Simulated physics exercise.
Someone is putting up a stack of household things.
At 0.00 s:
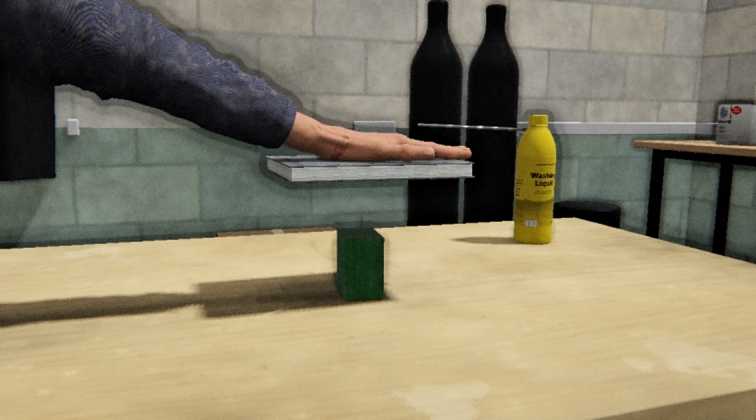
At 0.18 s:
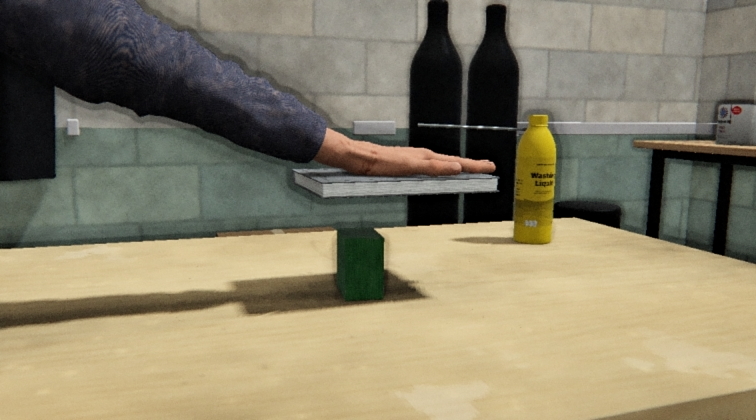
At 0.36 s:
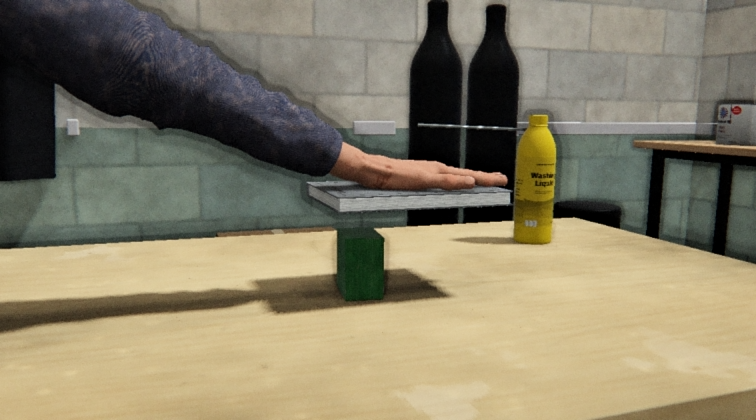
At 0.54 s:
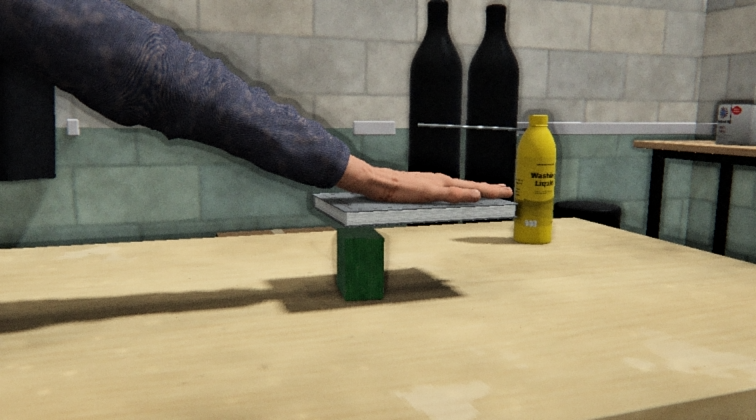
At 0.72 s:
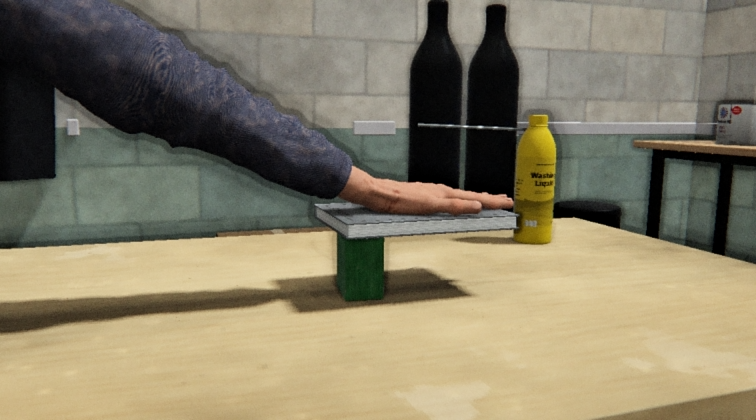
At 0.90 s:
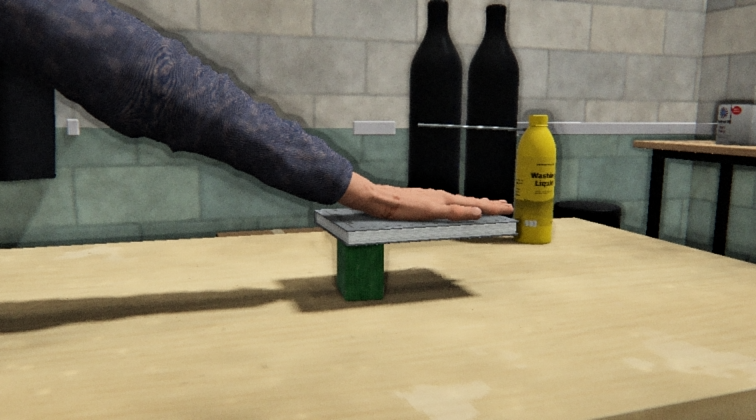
At first, a hand holds a flat grey book in the air above a small green block on a wooden table, with a yellow bottle standing behind to the right. The arm moves the book a short way right while lowering it, then sets it on the block, the hand still on top.
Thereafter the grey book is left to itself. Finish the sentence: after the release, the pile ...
After the release, the pile tumbles.
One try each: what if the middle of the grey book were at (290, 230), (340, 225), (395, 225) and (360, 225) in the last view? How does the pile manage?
Outcomes in order: A collapse, a collapse, a collapse, no collapse.
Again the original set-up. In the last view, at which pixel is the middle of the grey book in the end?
In the final view it sits at roughly (420, 243).
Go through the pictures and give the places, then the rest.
In the first frame, on its way; grey book (366, 166); green block (360, 263).
In the second frame, on its way; grey book (392, 180); green block (360, 263).
In the third frame, on its way; grey book (406, 193); green block (360, 263).
In the fourth frame, on its way; grey book (411, 206); green block (360, 263).
In the fifth frame, on its way; grey book (412, 216); green block (360, 263).
In the sixth frame, set down, still held; grey book (412, 222); green block (360, 263).
After 1.20 s, grey book turned 30° from how it was put near (412, 240).
After 1.70 s, grey book now fallen.
After 3.10 s, nothing new.
In the end (4.0 s), fallen, grey book; the other 2 unmoved. At the end, from the last picture's camera, grey book near (420, 244). The pile gives way.
